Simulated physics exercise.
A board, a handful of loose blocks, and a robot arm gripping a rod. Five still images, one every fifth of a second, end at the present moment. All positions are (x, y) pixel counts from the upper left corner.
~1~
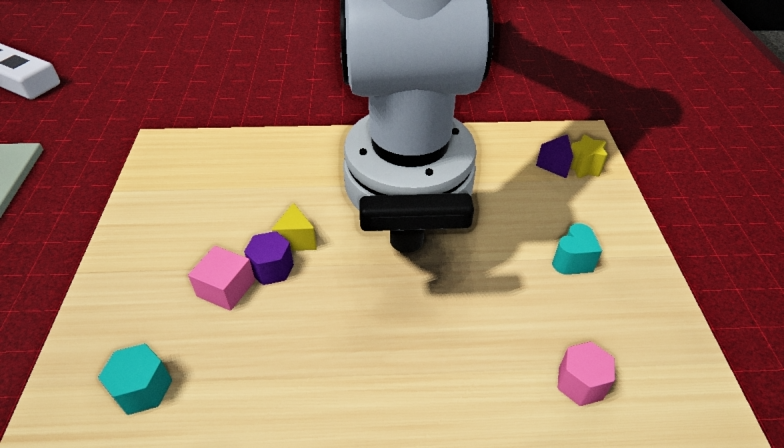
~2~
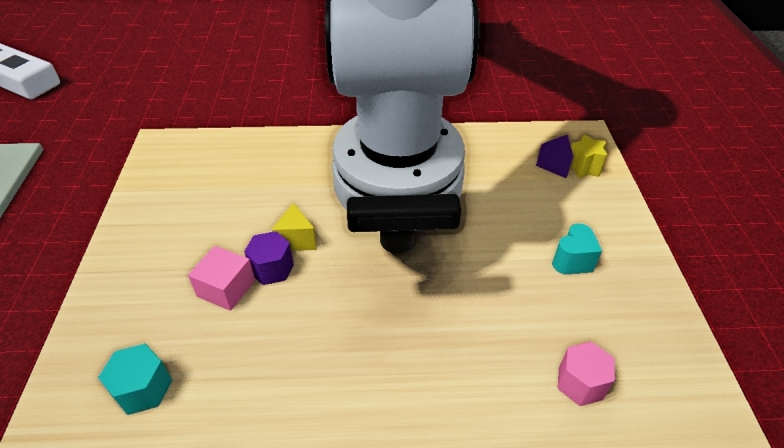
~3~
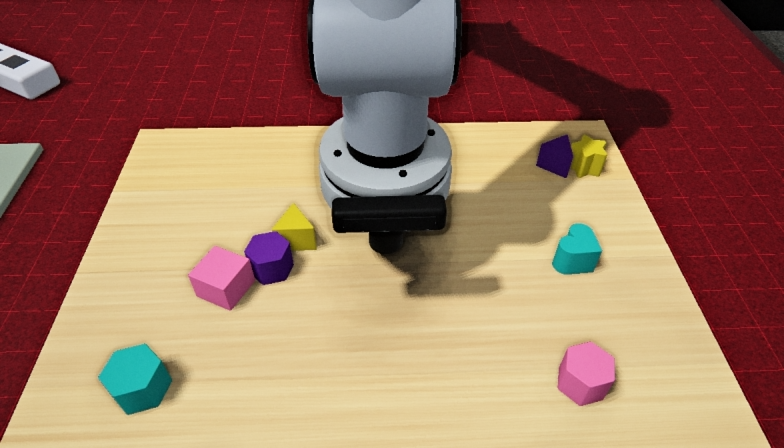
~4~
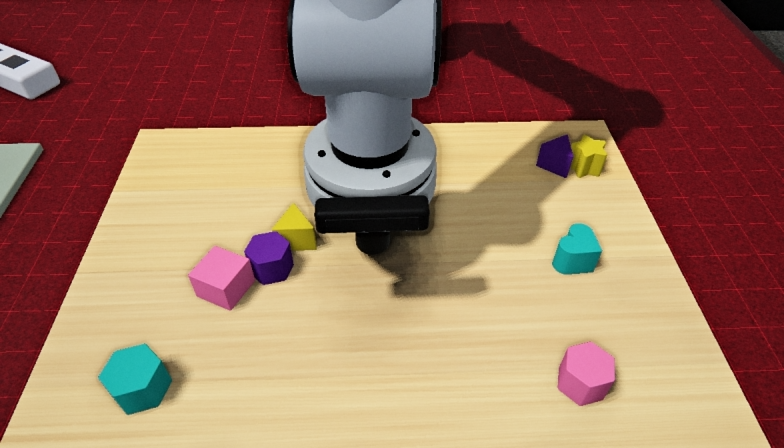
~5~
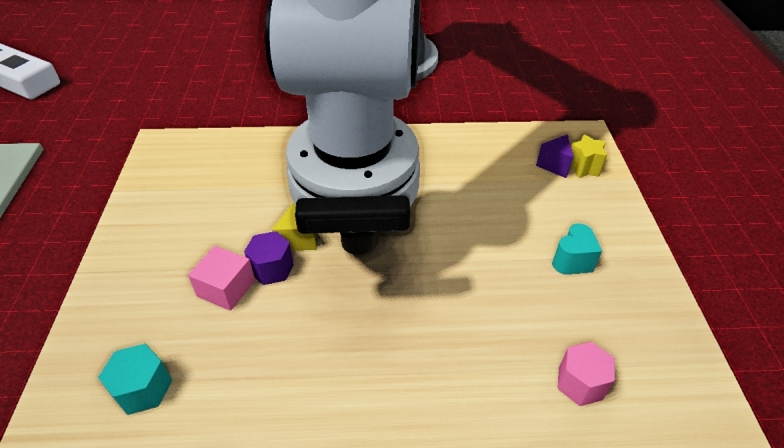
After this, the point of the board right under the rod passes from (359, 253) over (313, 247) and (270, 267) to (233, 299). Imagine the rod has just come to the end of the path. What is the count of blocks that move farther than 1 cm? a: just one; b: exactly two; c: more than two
c
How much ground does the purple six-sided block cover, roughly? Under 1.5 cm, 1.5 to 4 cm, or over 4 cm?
Travels over 4 cm.
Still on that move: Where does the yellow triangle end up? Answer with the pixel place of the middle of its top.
Roughly at (261, 216).
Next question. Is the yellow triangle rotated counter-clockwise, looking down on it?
That would be a no.
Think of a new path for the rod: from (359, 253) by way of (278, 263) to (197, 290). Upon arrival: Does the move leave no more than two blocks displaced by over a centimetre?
No, that is not what happens.
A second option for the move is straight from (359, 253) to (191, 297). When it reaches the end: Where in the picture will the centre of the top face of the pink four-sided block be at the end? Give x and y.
It should be at (134, 299) by then.
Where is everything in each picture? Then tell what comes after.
In the first frame, tip of the rod (407, 241), middles of tops, pink four-sided block (219, 267), purple six-sided block (267, 247), yellow triangle (293, 219).
In the second frame, rod (397, 241), nothing pushed.
In the third frame, rod (386, 242), nothing pushed.
In the fourth frame, rod (373, 242), nothing pushed.
In the fifth frame, rod (358, 243), pink four-sided block (219, 267), purple six-sided block (267, 247), yellow triangle (293, 219).
What follows on the original path. One third of the way, rod (310, 237); yellow triangle (280, 218), turned 40° clockwise.
Two thirds of the way, rod (266, 258); pink four-sided block (185, 284), turned 15° clockwise; purple six-sided block (228, 265); yellow triangle (261, 216), turned 65° clockwise.
At the end, rod (230, 289); pink four-sided block (137, 302), turned 35° clockwise; purple six-sided block (186, 293), turned 15° clockwise; yellow triangle (261, 216), turned 65° clockwise.
